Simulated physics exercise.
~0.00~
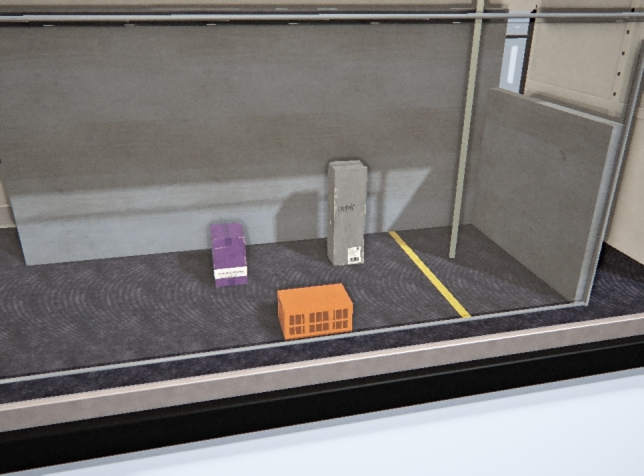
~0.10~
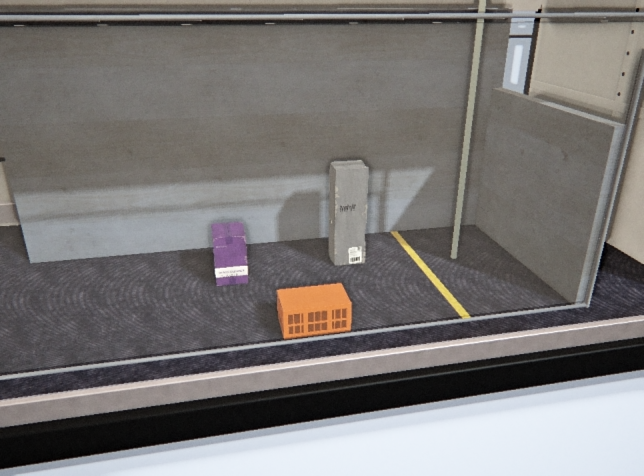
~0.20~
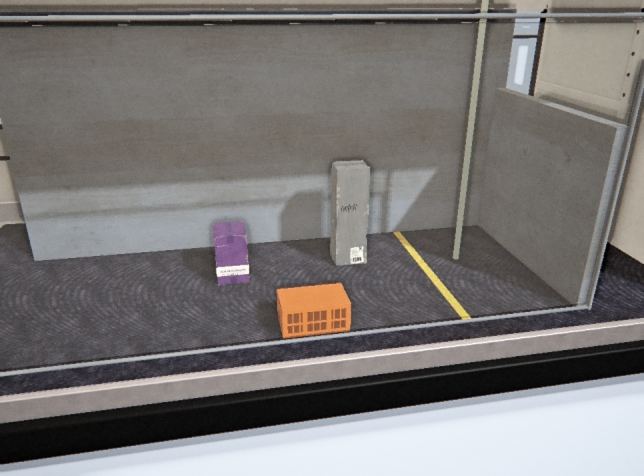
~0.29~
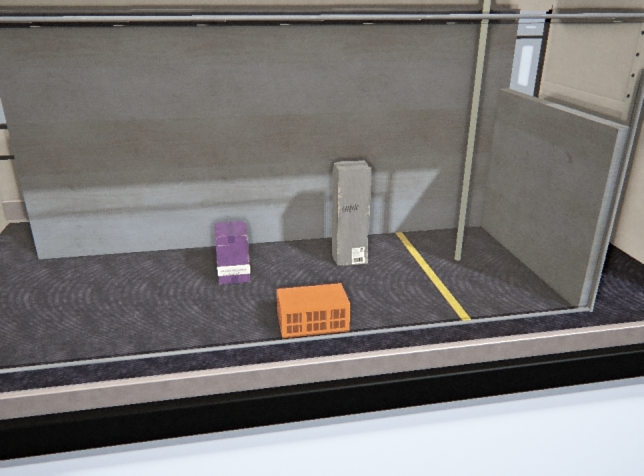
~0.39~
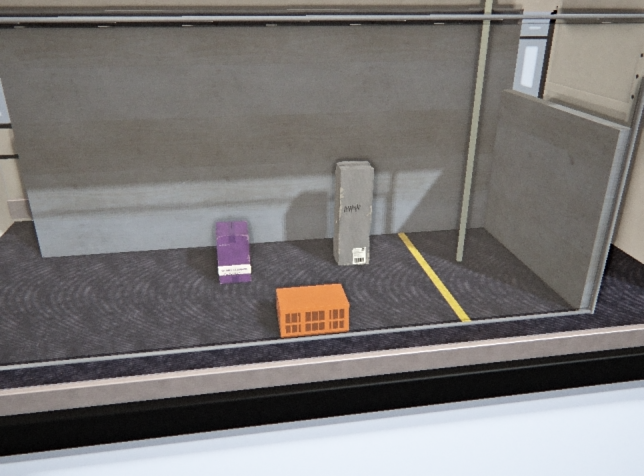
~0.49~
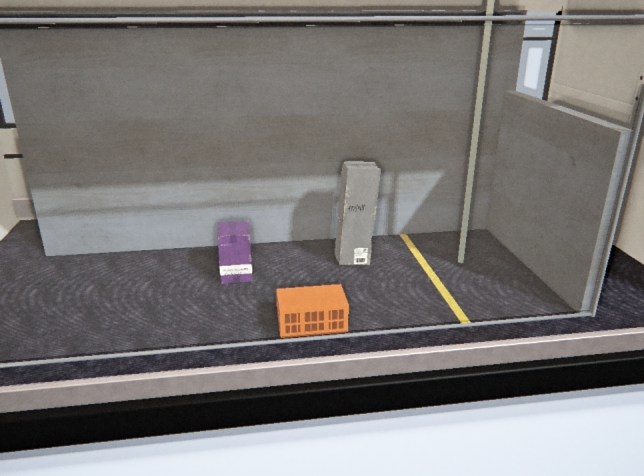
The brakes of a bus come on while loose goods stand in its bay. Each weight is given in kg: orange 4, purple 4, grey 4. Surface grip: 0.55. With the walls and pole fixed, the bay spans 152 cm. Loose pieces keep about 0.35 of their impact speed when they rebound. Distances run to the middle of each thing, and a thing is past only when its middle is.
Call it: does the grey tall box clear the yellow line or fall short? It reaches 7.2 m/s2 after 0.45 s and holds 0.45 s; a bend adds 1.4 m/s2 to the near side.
It clears the yellow line.
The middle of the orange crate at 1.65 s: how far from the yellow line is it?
Short of it, by close to 60 cm.
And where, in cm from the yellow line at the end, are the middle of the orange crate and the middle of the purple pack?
The orange crate ends 60 cm short and the purple pack ends 90 cm short.
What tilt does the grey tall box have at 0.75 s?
It is tilted some 40°.
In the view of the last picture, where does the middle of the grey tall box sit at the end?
(459, 239).
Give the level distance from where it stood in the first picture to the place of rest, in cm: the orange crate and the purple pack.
Orange crate 40 and purple pack 60.
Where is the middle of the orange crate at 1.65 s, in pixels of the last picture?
Pixel in the last view at that time: About (374, 308).
After 0.75 s the grey tall box is 30 cm short of the yellow line, tilted 35°, near (386, 214) in the last picture's view; the orange crate 93 cm short of the yellow line, tilted 0°.
After 1.15 s the grey tall box is 38 cm past the yellow line, tilted 90°, near (463, 237) in the last picture's view.
After 1.65 s the grey tall box is 35 cm past the yellow line, tilted 90°, near (459, 239) in the last picture's view; the orange crate 61 cm short of the yellow line, tilted 0°.
At rest, 1.9 s, orange crate stops short of the yellow line; purple pack stops short of the yellow line; grey tall box crosses the yellow line.
